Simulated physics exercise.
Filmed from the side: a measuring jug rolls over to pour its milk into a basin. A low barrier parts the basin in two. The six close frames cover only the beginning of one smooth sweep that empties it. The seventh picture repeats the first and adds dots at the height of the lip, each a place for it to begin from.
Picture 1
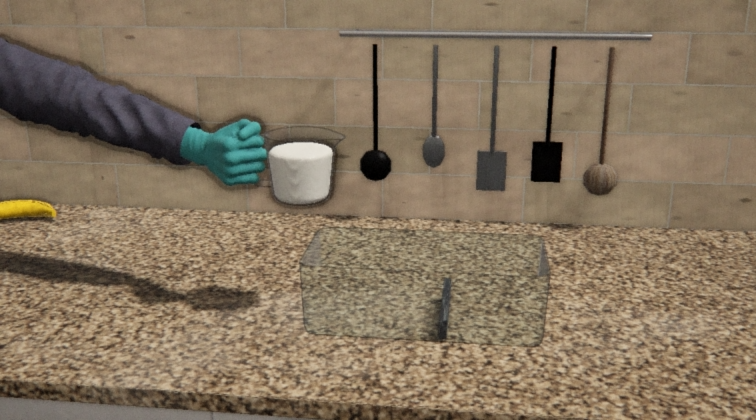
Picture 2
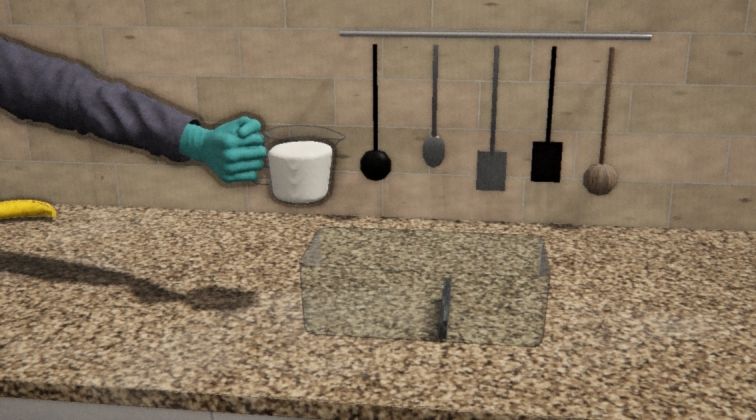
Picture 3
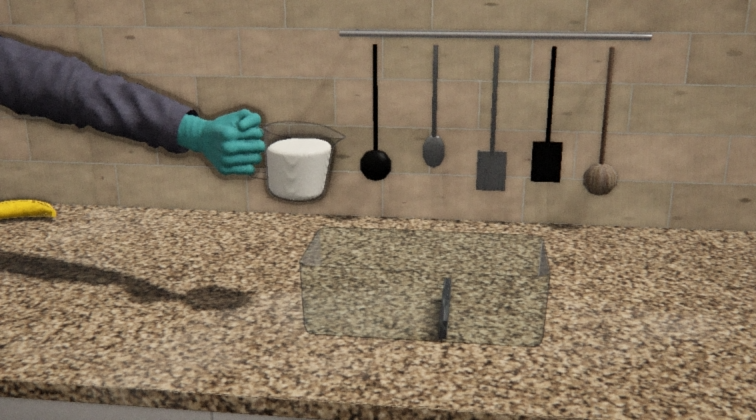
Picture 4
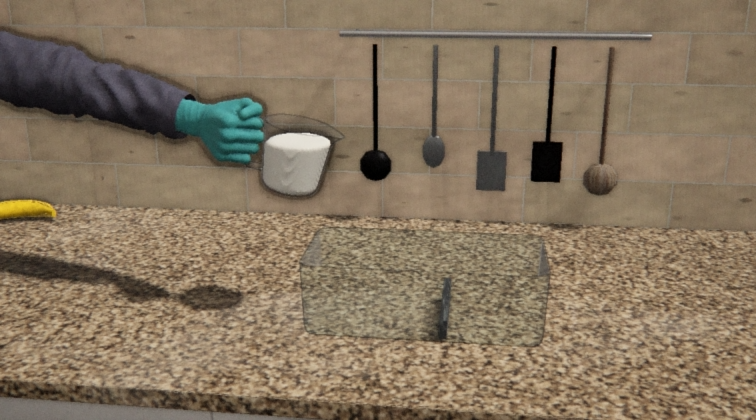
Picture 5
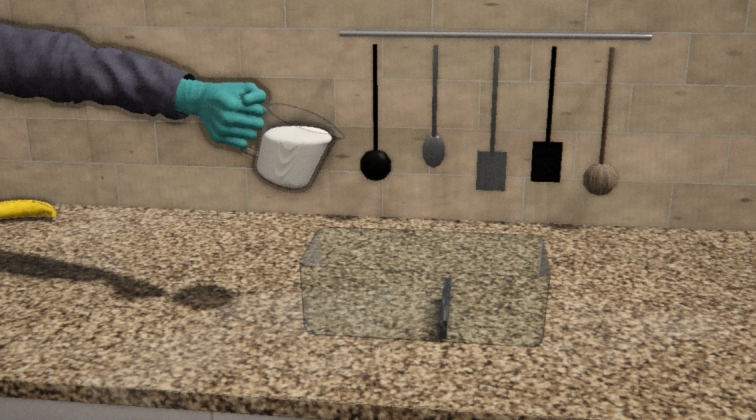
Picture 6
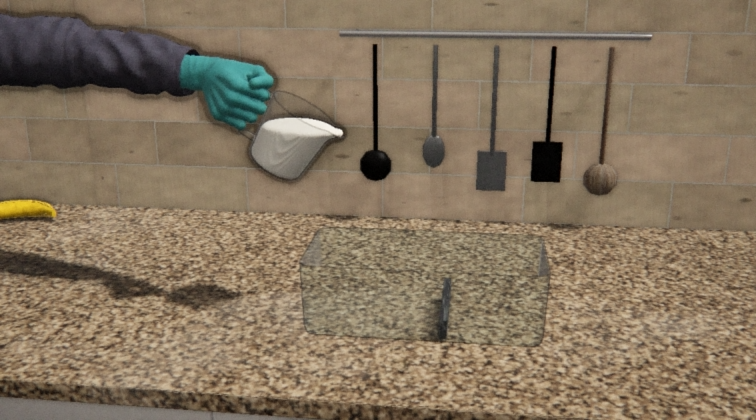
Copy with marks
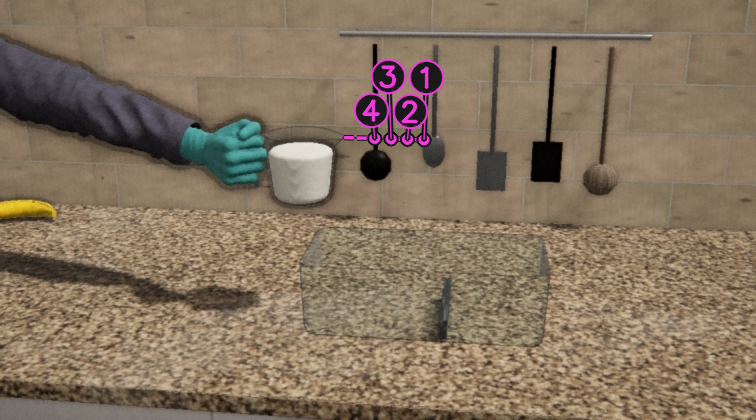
The video shows a teal-gloved hand holding a clear jug of white liquid above a countertop, left of a transparent divided basin. The jug begins upright, then gradually tilts to the right, the liquid shifting toward its lip.
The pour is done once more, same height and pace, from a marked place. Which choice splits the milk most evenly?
The best place is 4.
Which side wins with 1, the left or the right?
More ends on the right.
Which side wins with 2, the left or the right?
The right side.
On the marked copy, 1 at (423, 139); 2 at (407, 139); 3 at (391, 138); 4 at (374, 138).
For place 1, about 10 % ends left of the wall and 86 % right of it; 4 % is lost outside.
For place 2, about 9 % ends left of the wall and 87 % right of it; 4 % is lost outside.
For place 3, about 14 % ends left of the wall and 82 % right of it; 4 % is lost outside.
For place 4, about 40 % ends left of the wall and 56 % right of it; 4 % is lost outside.
